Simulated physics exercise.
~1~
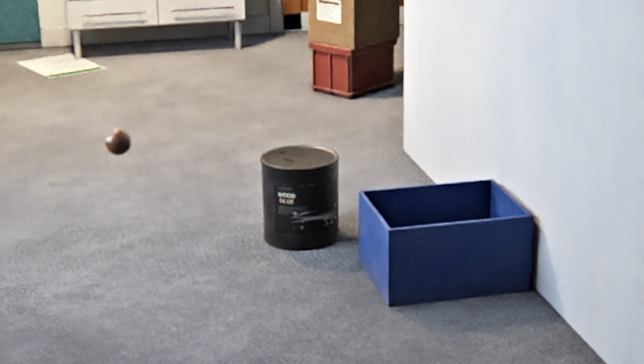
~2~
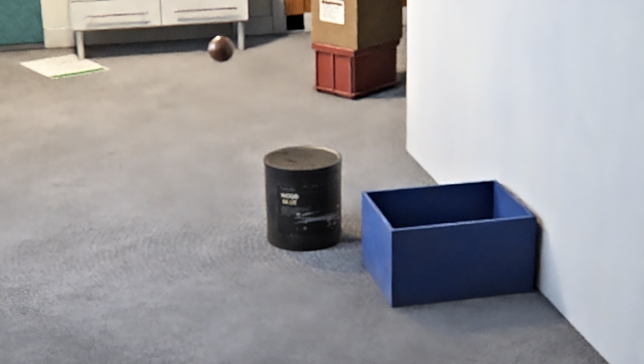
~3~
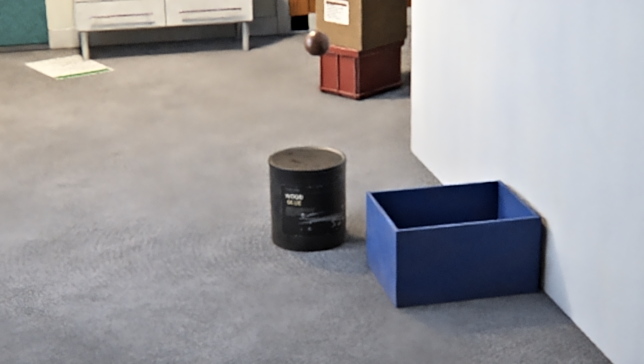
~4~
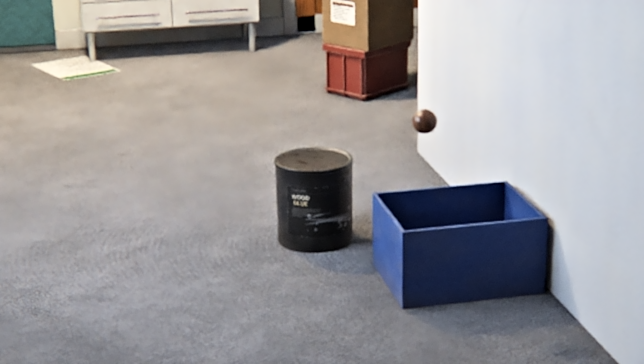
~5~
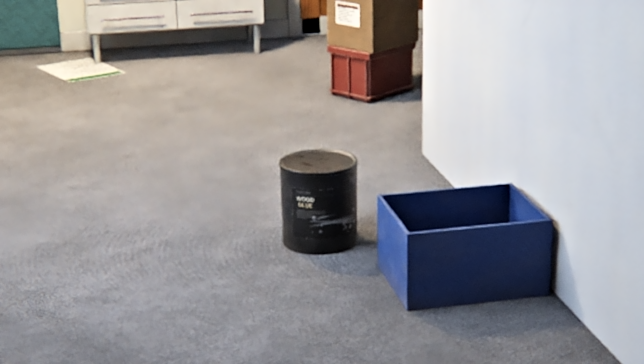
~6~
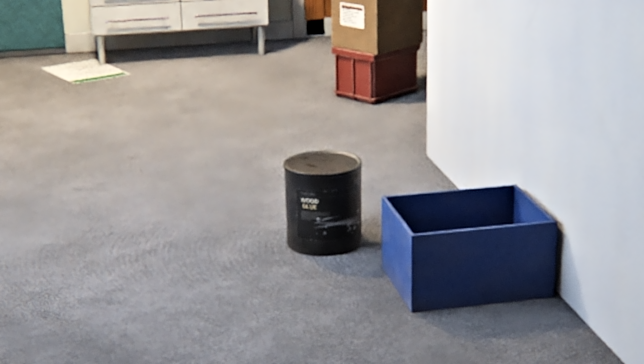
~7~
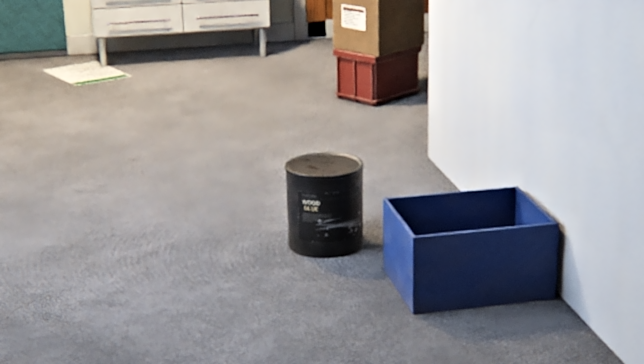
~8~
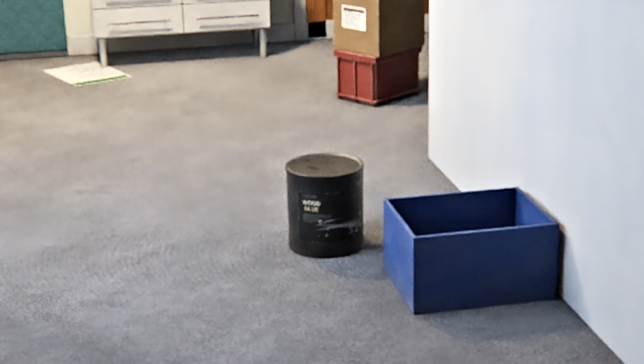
A small brown ball flies through the air from the left, arcing rightward over a grey carpet and past a black pail, then drops toward an open blue box by a white wall and disappears from view, while the pail stays standing in place.
